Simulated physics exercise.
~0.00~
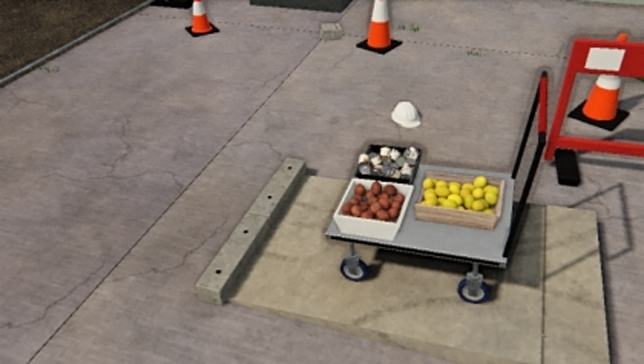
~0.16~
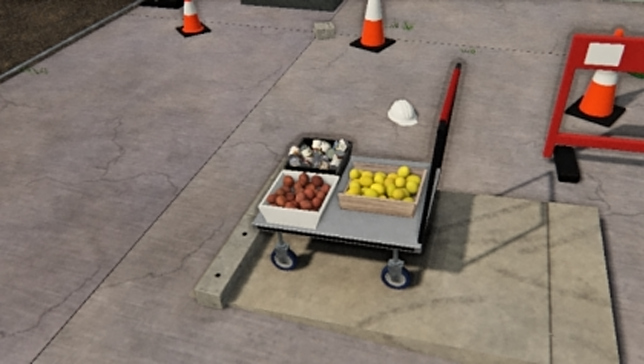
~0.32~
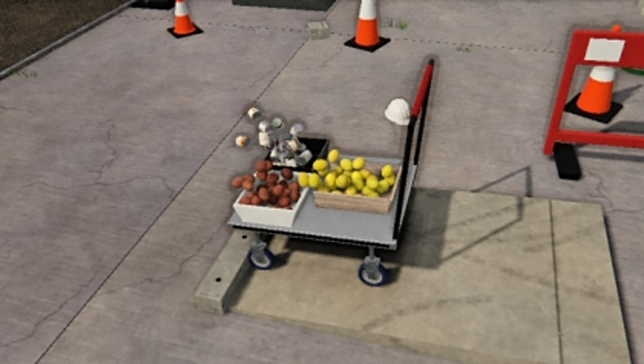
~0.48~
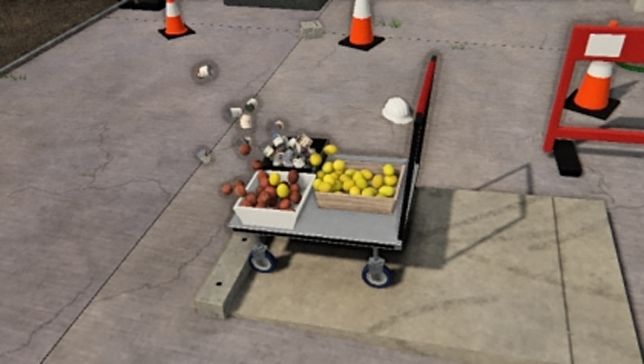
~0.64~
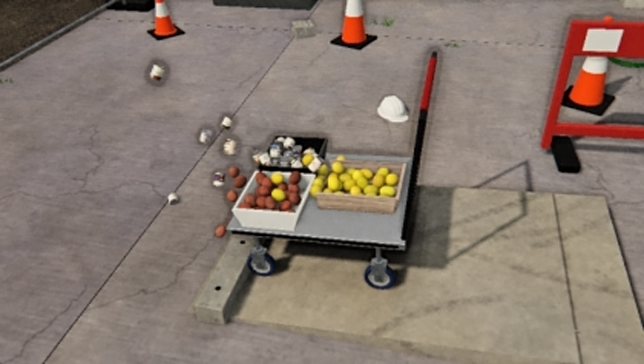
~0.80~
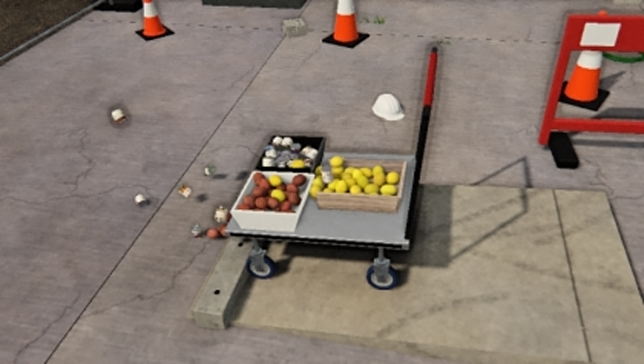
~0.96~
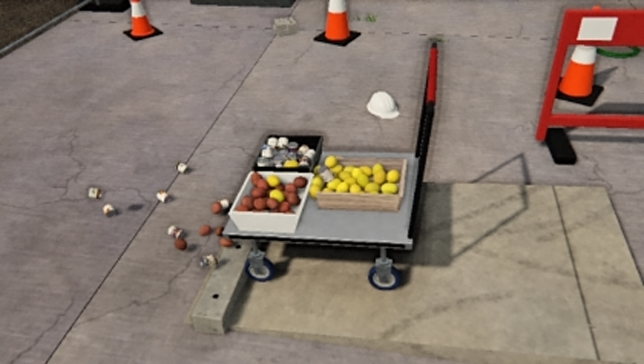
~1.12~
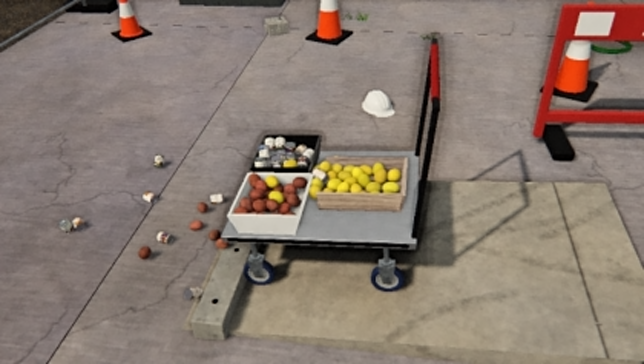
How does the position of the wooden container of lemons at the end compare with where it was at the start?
It ends up further to the left, nearer the raised kerb, having travelled there on the deck of the cart.
